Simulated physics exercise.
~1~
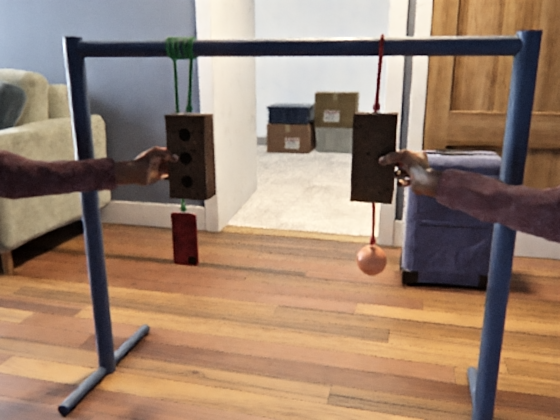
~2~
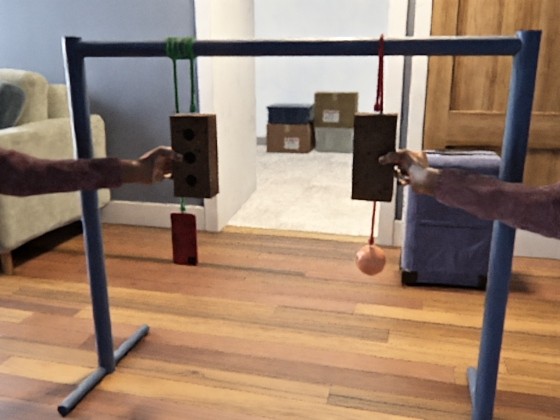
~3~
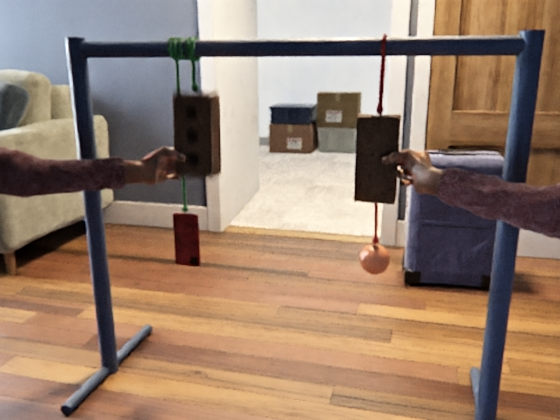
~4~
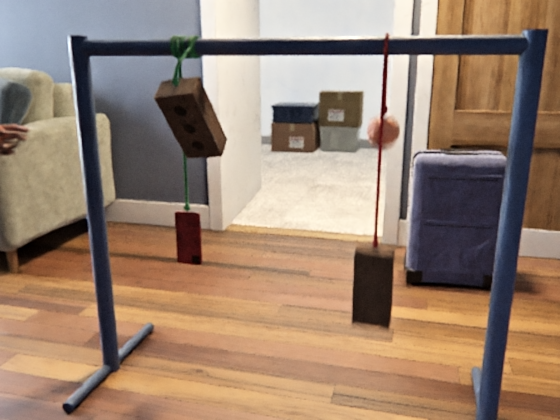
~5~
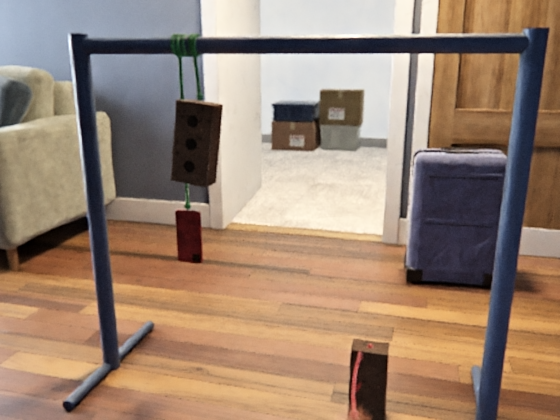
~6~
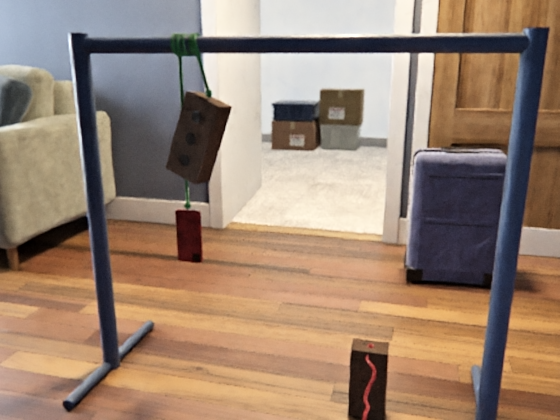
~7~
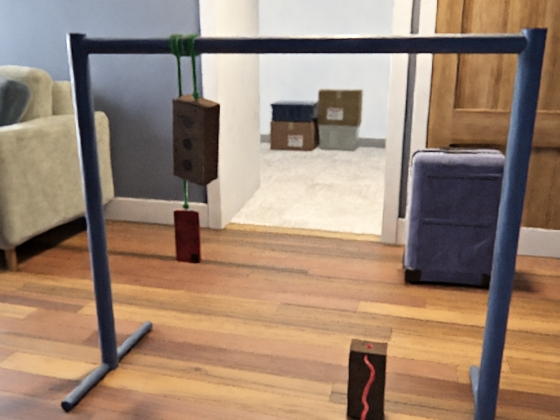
Two hands let go of two dark bricks hanging by cords from a blue rail, and the right one dropped to the floor, its red cord coming down with it, while the left one tilted and swayed but stayed hanging on its green cord.
